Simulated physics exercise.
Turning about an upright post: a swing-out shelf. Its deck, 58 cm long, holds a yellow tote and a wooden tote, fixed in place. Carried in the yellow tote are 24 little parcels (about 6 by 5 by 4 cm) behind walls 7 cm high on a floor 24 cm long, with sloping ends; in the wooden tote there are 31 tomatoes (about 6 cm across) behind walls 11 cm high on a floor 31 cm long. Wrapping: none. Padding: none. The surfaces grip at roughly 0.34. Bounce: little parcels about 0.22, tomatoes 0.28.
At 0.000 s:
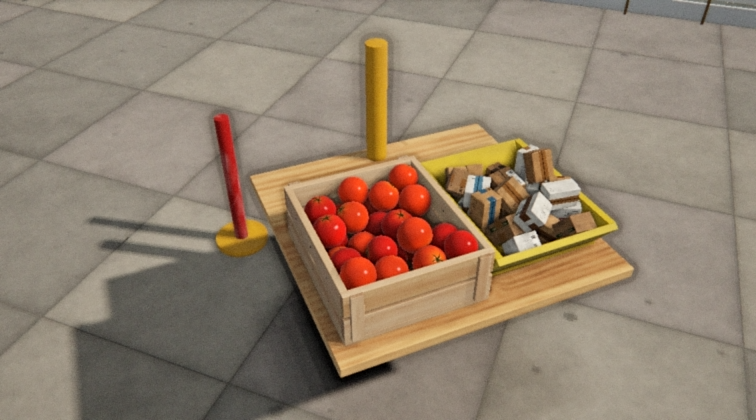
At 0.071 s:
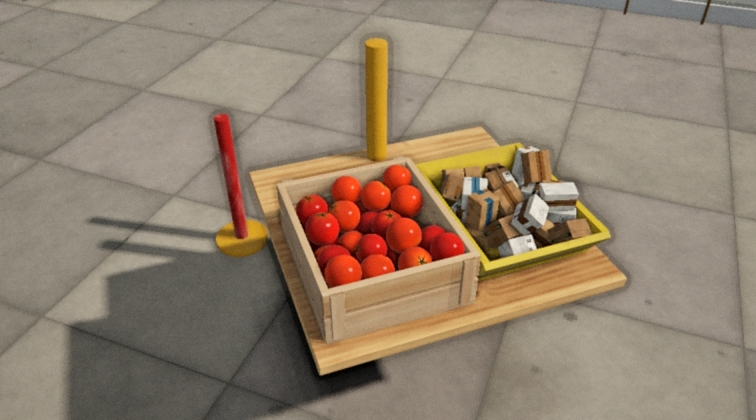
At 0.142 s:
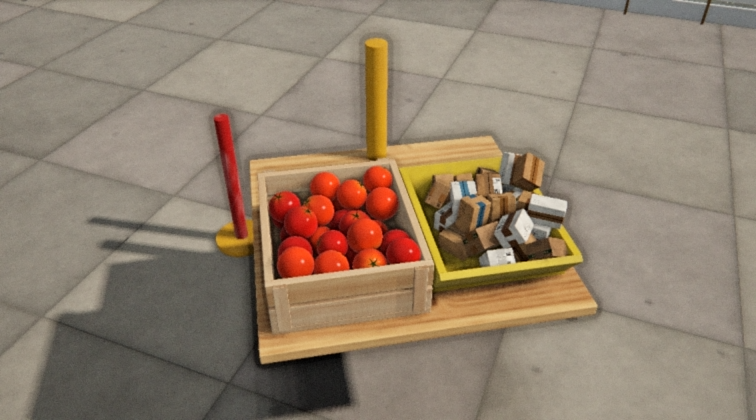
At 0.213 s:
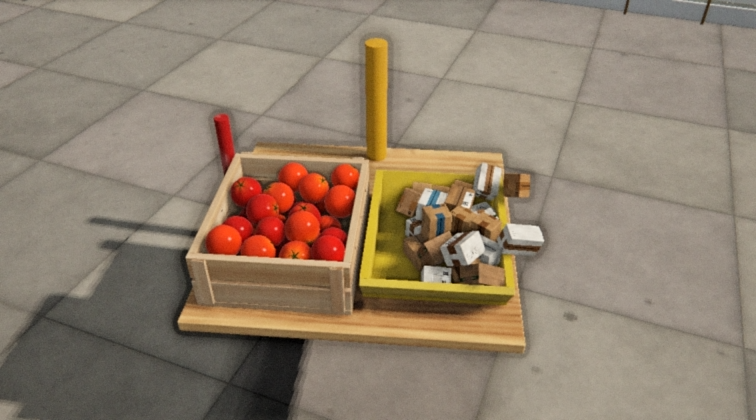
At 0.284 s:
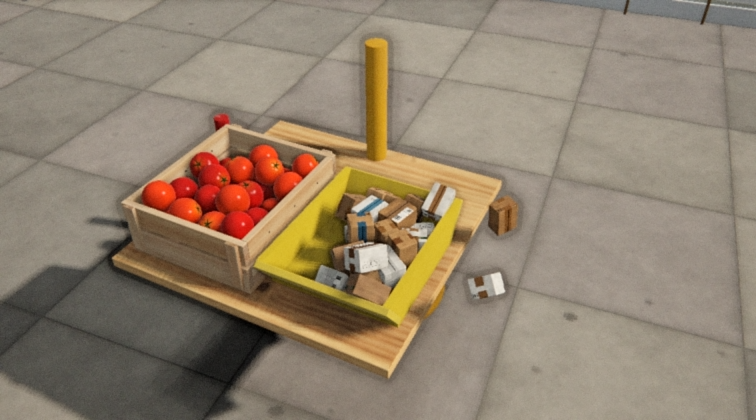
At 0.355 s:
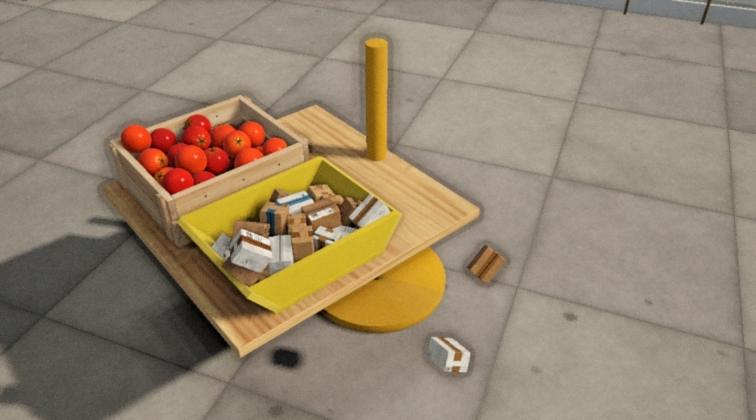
On a floor of grey paving tiles, seen from above at an angle by a still camera, a wooden deck beside an upright yellow post carries a pale wooden crate of red tomatoes at left and a yellow tote of small brown and white parcels at right. A red post stands at far left. The deck swings widely clockwise around the yellow post, slowly then faster, and two parcels leave the tote's right side and drop onto the tiles.
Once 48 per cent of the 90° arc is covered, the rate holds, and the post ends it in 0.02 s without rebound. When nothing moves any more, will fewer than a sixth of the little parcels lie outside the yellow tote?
No, over a sixth are out.
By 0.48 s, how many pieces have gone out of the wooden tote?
Out by then, roughly: Wooden tote 1.
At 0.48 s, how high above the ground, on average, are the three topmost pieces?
About 64 cm up, on average.
After 0.40 s, end of the swing.
After 0.48 s, 5 of 24 out of the yellow tote and 1 of 31 out of the wooden tote.
After 0.60 s, 8 of 24 out of the yellow tote and 3 of 31 out of the wooden tote.
After 0.82 s, 10 of 24 out of the yellow tote and 3 of 31 out of the wooden tote.
When it is over (at 1.25 s), 10 of 24 out of the yellow tote and 3 of 31 out of the wooden tote. Asked share, 10 of 24, 42 per cent.
